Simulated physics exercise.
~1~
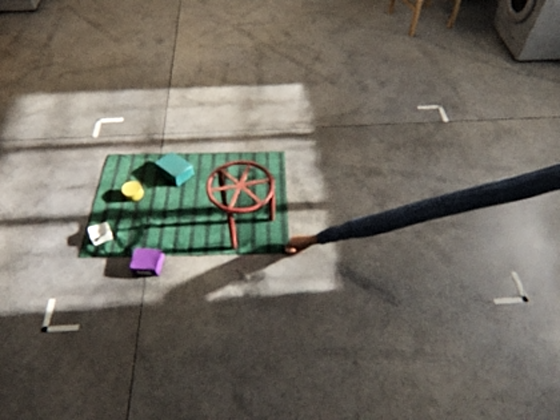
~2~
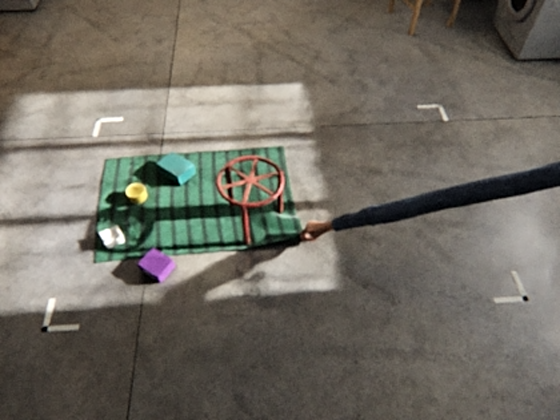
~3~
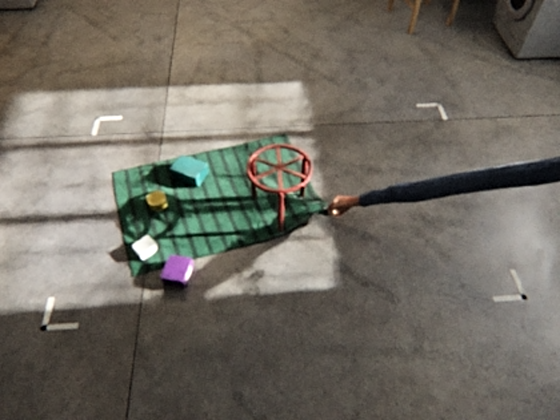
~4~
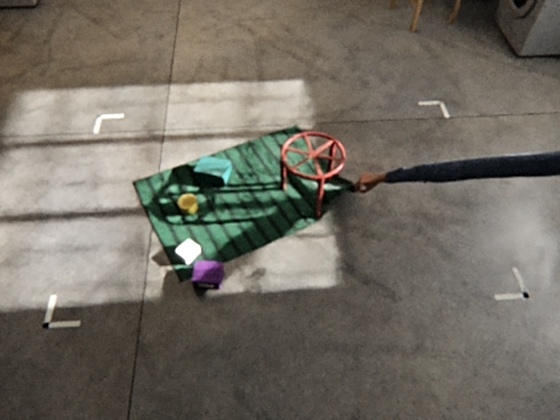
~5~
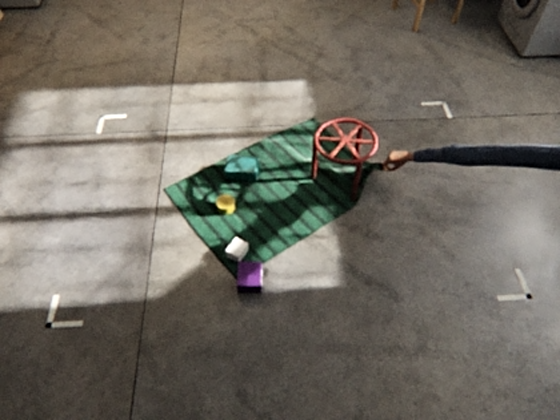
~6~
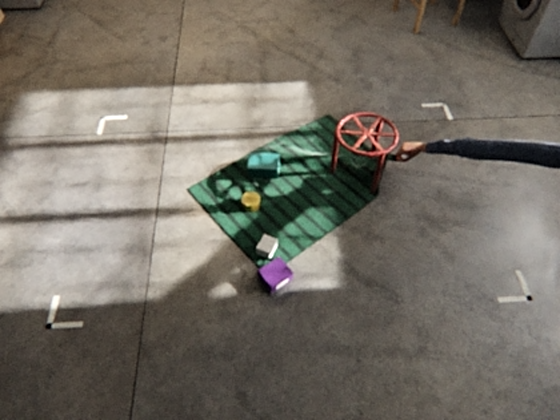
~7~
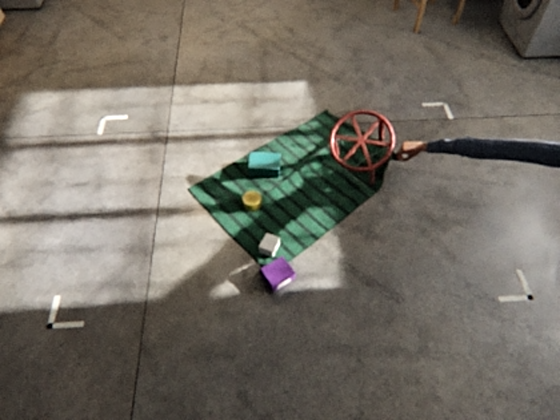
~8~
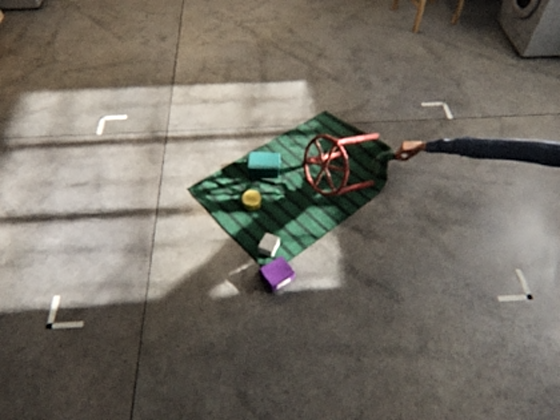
At first, a green dust sheet lies on a concrete floor with a red stool, a yellow bin, a teal box and a white carton on it, and a purple carton at its lower edge. A hand reaching in from the right grips the sheet's near right corner and pulls it rightward. The sheet slides and turns askew, carrying the things on it along, while the purple carton travels a long way right too. Once the sheet stops, the red stool tips over toward the left. It ends lying on its side on the sheet, with the other things still upright.
